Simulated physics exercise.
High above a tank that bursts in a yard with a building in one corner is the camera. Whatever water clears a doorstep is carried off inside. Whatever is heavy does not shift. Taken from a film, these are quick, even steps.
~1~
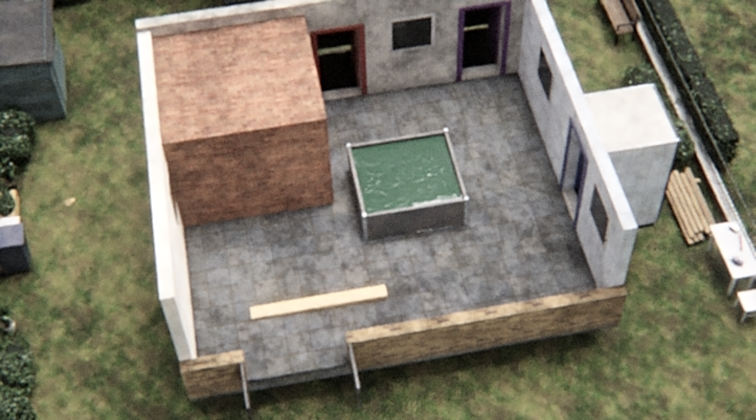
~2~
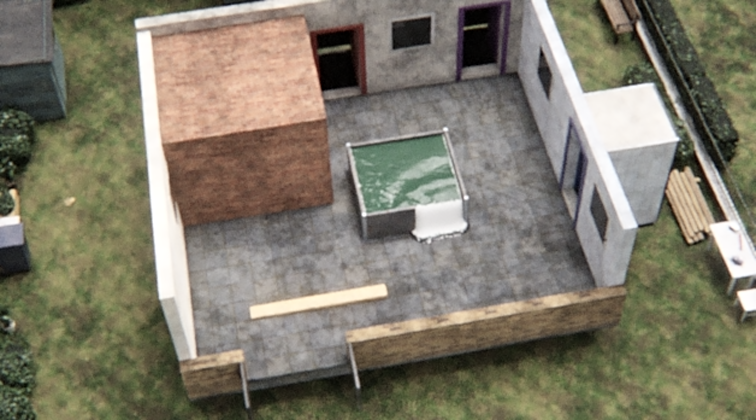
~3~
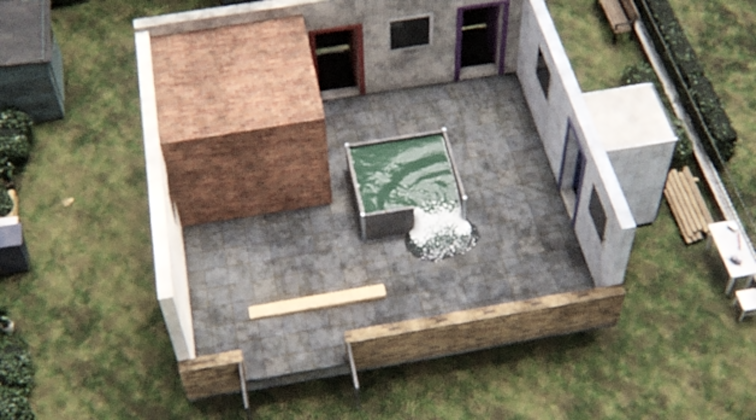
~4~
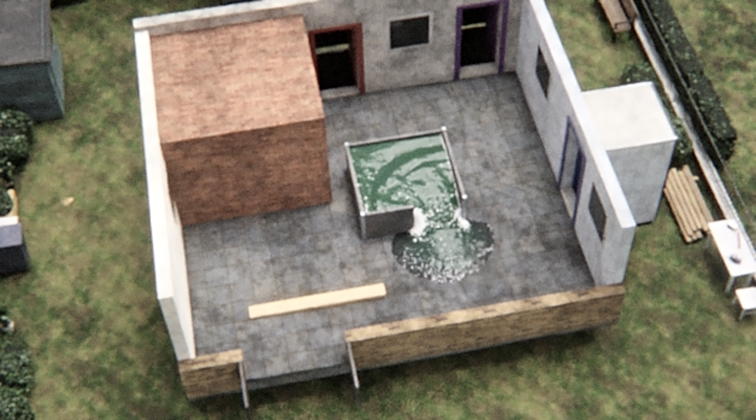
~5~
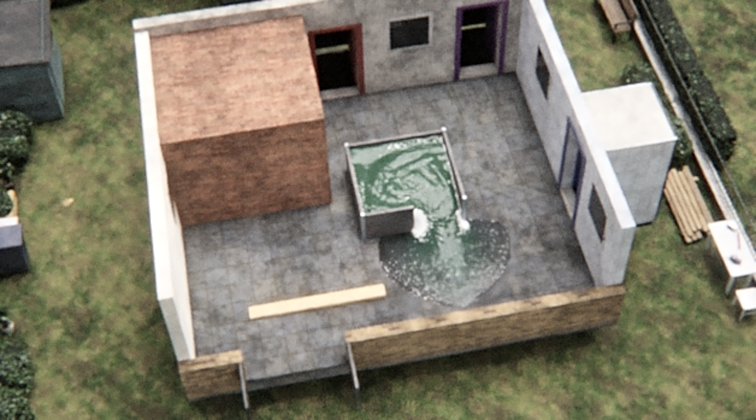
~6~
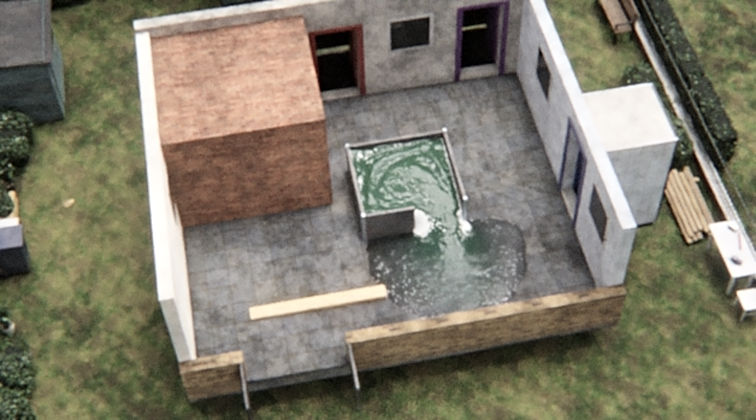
At the start, green water lies still in a square tank in a walled, paved yard with a reddish-brown building in one corner. Water then bursts through the tank's near right side, and swirls inside as a foamy puddle spreads across the paving toward the low front wall.
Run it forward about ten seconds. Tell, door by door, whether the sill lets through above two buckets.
In order: The red door is going to be at or under the line. The blue door is going to be at or under the line. The purple door is going to be at or under the line.
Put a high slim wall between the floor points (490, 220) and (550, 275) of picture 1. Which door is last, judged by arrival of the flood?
It's the red one.
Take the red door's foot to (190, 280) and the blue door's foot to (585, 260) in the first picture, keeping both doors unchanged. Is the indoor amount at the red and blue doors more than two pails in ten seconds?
Outcome - red: Comes in under it, blue: Breaks the limit.
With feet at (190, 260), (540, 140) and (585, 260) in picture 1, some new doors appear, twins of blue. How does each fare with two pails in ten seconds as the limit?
Going door by door: The first remains below the limit, the second remains below the limit, the third runs past the limit.
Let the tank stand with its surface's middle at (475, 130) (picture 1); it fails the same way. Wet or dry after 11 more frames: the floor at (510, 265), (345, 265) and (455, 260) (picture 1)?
Soaked, bone-dry, soaked.
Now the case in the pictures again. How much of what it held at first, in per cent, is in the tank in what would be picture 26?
Near 38 in a hundred.
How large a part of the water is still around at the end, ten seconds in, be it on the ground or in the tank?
My estimate is some 90 percent.
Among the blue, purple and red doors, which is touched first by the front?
The one in blue.
A moment on, water covers 20 % of the floor; the red door not reached, the blue door not reached, the purple door not reached.
Next, water covers 30 % of the floor; the red door not reached, the blue door not reached, the purple door not reached.
Then, water covers 40 % of the floor; the red door not reached, the blue door wet at the sill, nothing in, the purple door not reached.
Later, water covers 70 % of the floor; the red door not reached, the blue door wet at the sill, nothing in, the purple door under two buckets in.
In the end, water covers 95 % of the floor; the red door under two buckets in, the blue door wet at the sill, nothing in, the purple door under two buckets in.
